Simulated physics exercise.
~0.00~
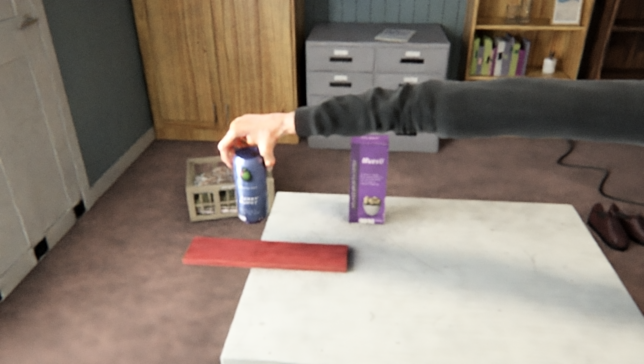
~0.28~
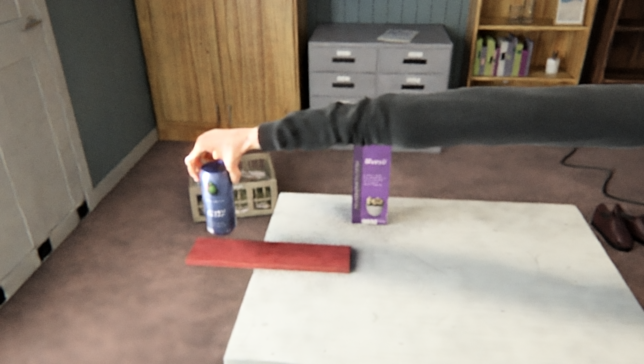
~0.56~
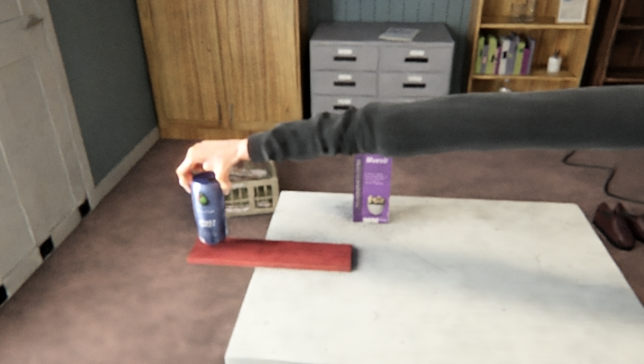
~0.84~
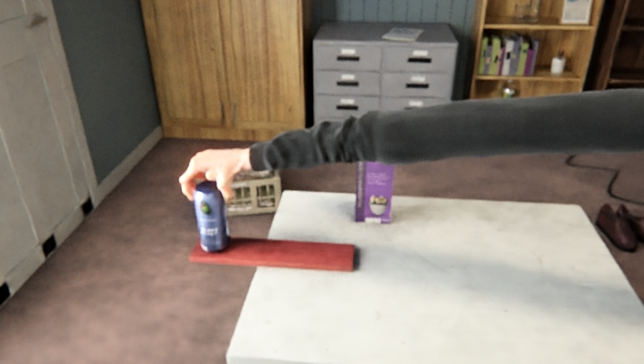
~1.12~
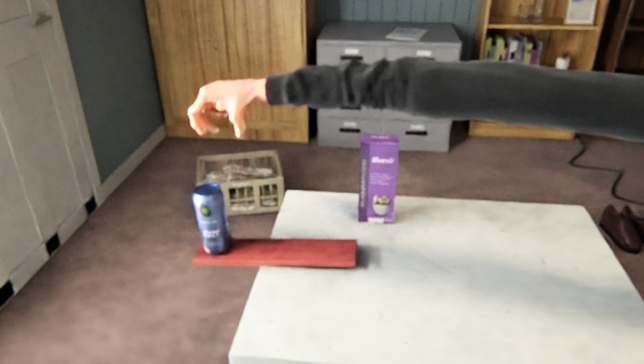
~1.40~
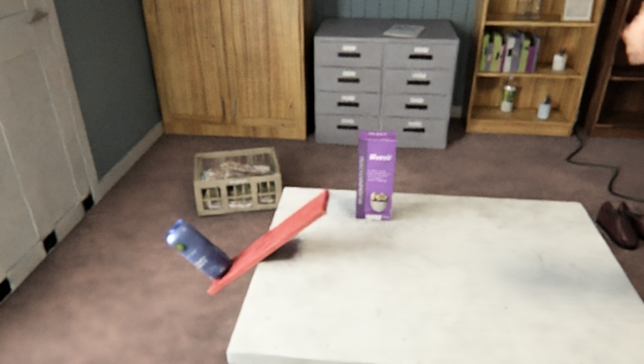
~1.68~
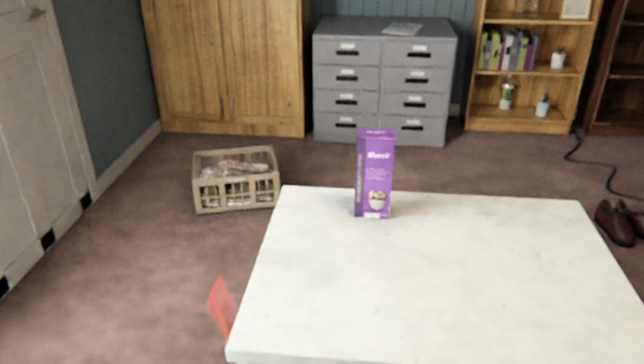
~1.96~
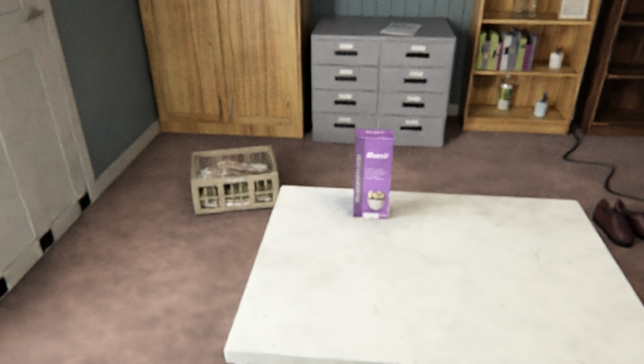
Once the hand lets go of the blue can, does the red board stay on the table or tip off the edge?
The red board tips off the edge of the table, and the blue can goes down with it.
At the edge of a white table, a hand moves a blue can left and sets it upright on the overhanging end of a red board, then lets go. The board tips and falls off the edge with the can, while a purple carton stays in place.
